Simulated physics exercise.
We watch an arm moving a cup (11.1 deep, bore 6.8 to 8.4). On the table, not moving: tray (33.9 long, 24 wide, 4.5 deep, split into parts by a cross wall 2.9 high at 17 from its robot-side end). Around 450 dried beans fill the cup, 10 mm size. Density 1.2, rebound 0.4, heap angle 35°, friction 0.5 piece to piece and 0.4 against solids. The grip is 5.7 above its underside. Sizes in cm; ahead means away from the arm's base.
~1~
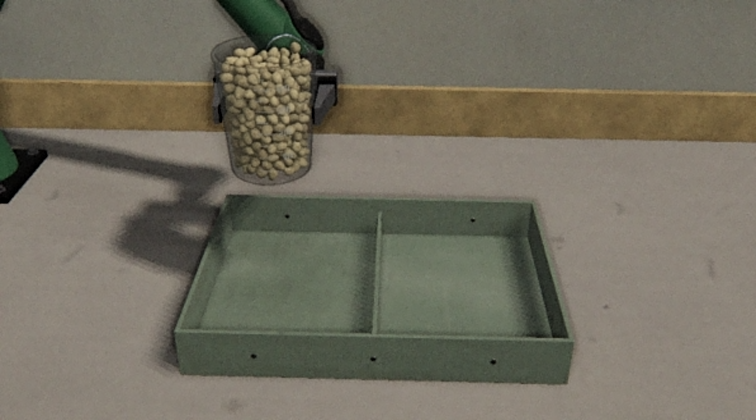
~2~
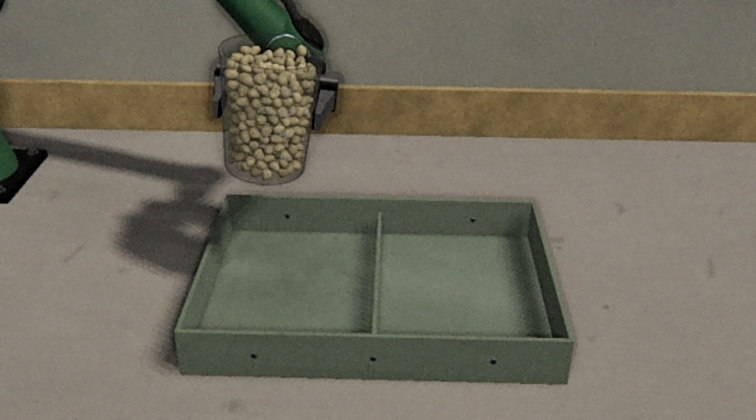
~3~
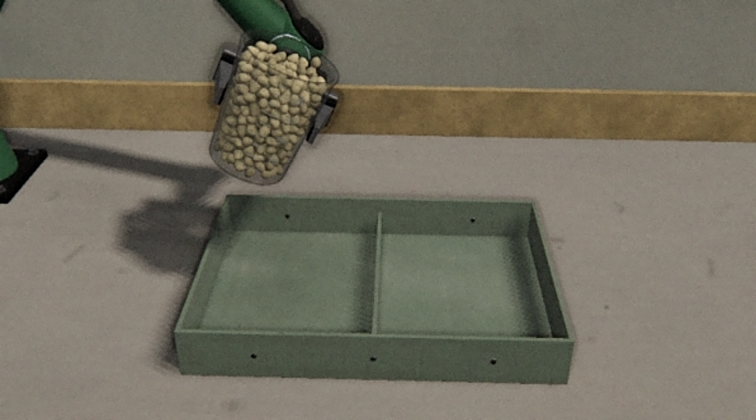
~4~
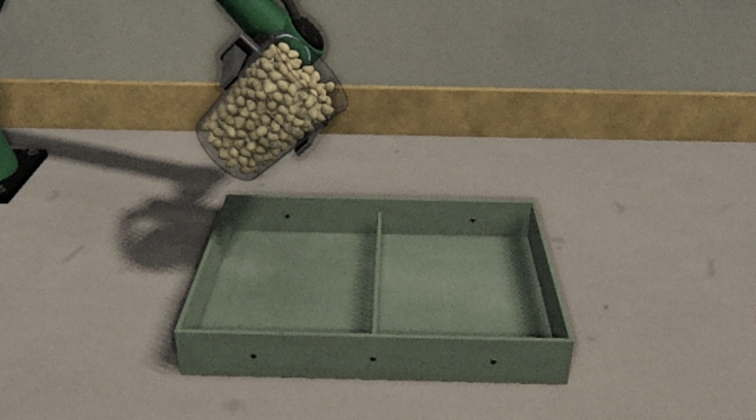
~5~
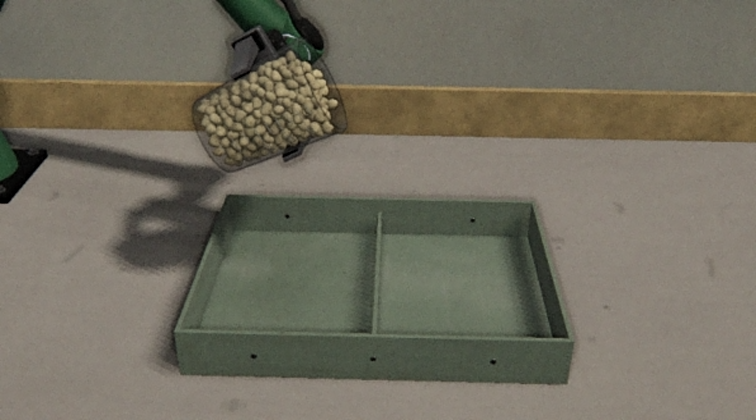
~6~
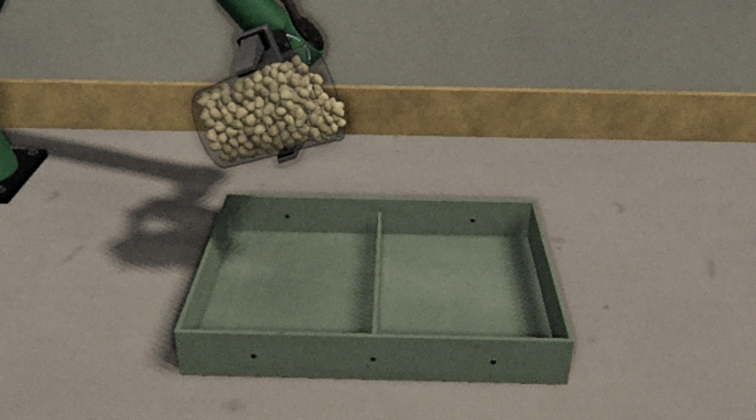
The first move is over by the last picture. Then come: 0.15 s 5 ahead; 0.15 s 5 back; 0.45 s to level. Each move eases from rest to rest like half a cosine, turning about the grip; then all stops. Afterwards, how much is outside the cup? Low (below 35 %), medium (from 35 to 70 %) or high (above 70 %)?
Outside the cup the share is low, below 35 %.
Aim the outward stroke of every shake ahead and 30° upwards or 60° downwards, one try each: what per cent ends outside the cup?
Some 30 and 5 per cent.
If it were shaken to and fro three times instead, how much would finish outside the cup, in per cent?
It would be near 45 per cent.
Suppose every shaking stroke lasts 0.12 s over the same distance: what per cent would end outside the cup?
It would be near 35 per cent.
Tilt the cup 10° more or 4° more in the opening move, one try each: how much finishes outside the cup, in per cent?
About 40 and 30 per cent.
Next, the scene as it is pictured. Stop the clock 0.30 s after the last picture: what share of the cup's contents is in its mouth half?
Some 45 per cent.
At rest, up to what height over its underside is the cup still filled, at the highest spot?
Some 11.0 cm.
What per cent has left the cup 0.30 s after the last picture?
Some 20 per cent.
Then, 0.30 s later, tilted 69° forward, highest piece 22 above the table; 354 in the cup, 6 in the far-side part, 86 in flight or on a rim.
Then, 0.60 s later, tilted 17° forward, highest piece 25 above the table; 340 in the cup, 82 in the far-side part, 22 in the robot-side part, 2 in flight or on a rim.
Then, 0.95 s later, level, highest piece 25 above the table; 340 in the cup, 84 in the far-side part, 22 in the robot-side part.
Then, 2.00 s later, level, highest piece 25 above the table; 340 in the cup, 84 in the far-side part, 22 in the robot-side part.
At rest, 340 in the cup, 84 in the far-side part, 22 in the robot-side part. That is 24 % outside the cup.
